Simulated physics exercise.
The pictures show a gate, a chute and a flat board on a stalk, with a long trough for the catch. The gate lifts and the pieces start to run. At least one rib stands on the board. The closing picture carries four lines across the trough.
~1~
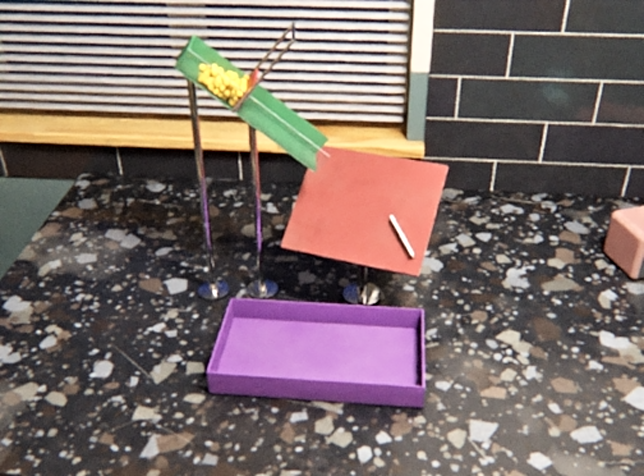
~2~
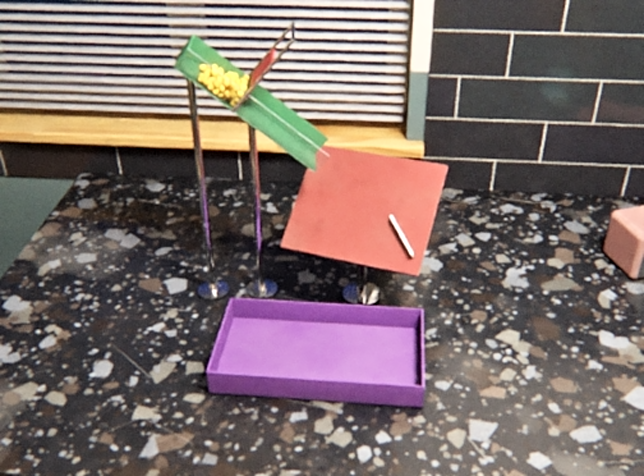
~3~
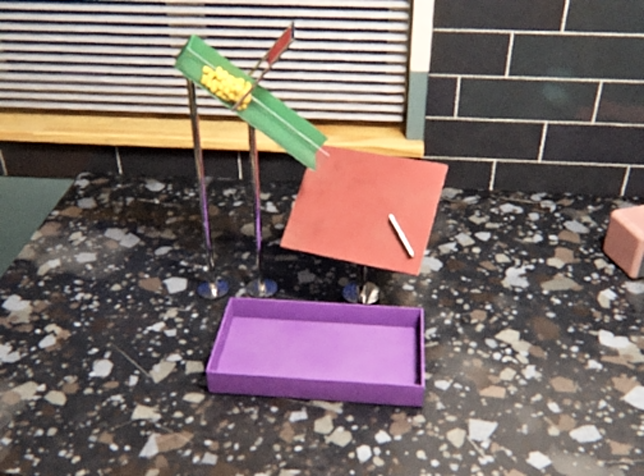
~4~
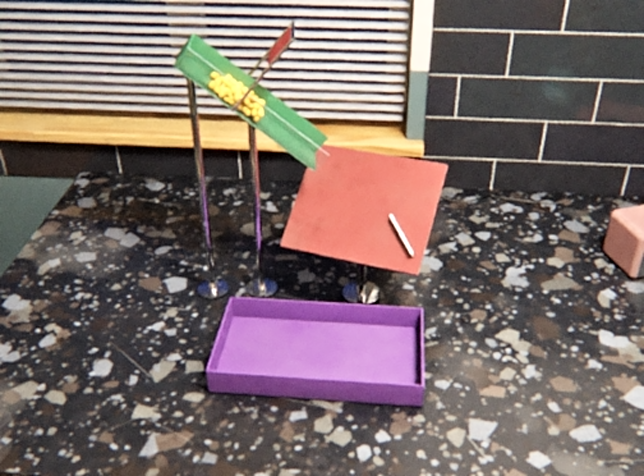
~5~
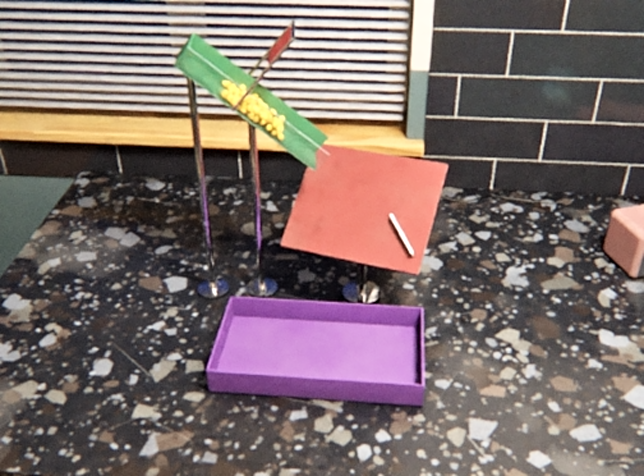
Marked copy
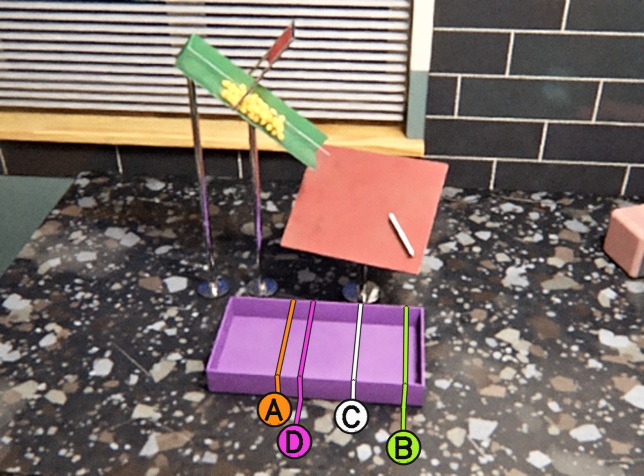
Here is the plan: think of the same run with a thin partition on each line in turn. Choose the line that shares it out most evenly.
Best: C.
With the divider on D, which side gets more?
More lands on the right.
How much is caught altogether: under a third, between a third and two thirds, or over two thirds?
About that: Over two thirds.
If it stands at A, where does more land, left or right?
More lands on the right.
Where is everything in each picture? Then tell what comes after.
Load behind the gate at (225, 85), puffed corn balls; lip of the chute at (316, 163), sloping fairly steeply, in the first picture.
Middle of the board at (364, 206), tilted fairly steeply; middle of its low edge at (347, 261); of its high edge at (380, 154), in the second picture.
Front corners of the trough at (207, 371) and (423, 386), empty; front of the load at (246, 100), in the third picture.
Middle of the load at (237, 99); its front at (259, 113), about a quarter of the way to the lip; rib from (390, 214) to (412, 253), in the fourth picture.
Middle of the load at (251, 109); its front at (280, 137), about half of the way to the lip, in the fifth picture.
On the marked copy, line A crosses the front rim at (277, 375); line B crosses the front rim at (405, 384); line C crosses the front rim at (353, 380); line D crosses the front rim at (300, 377).
With A, of what is caught, a stray few on the left of the divider, nearly all on the right.
With B, of what is caught, most on the left of the divider, a small part on the right.
With C, of what is caught, about half on the left of the divider, about half on the right.
With D, of what is caught, a small part on the left of the divider, nearly all on the right.
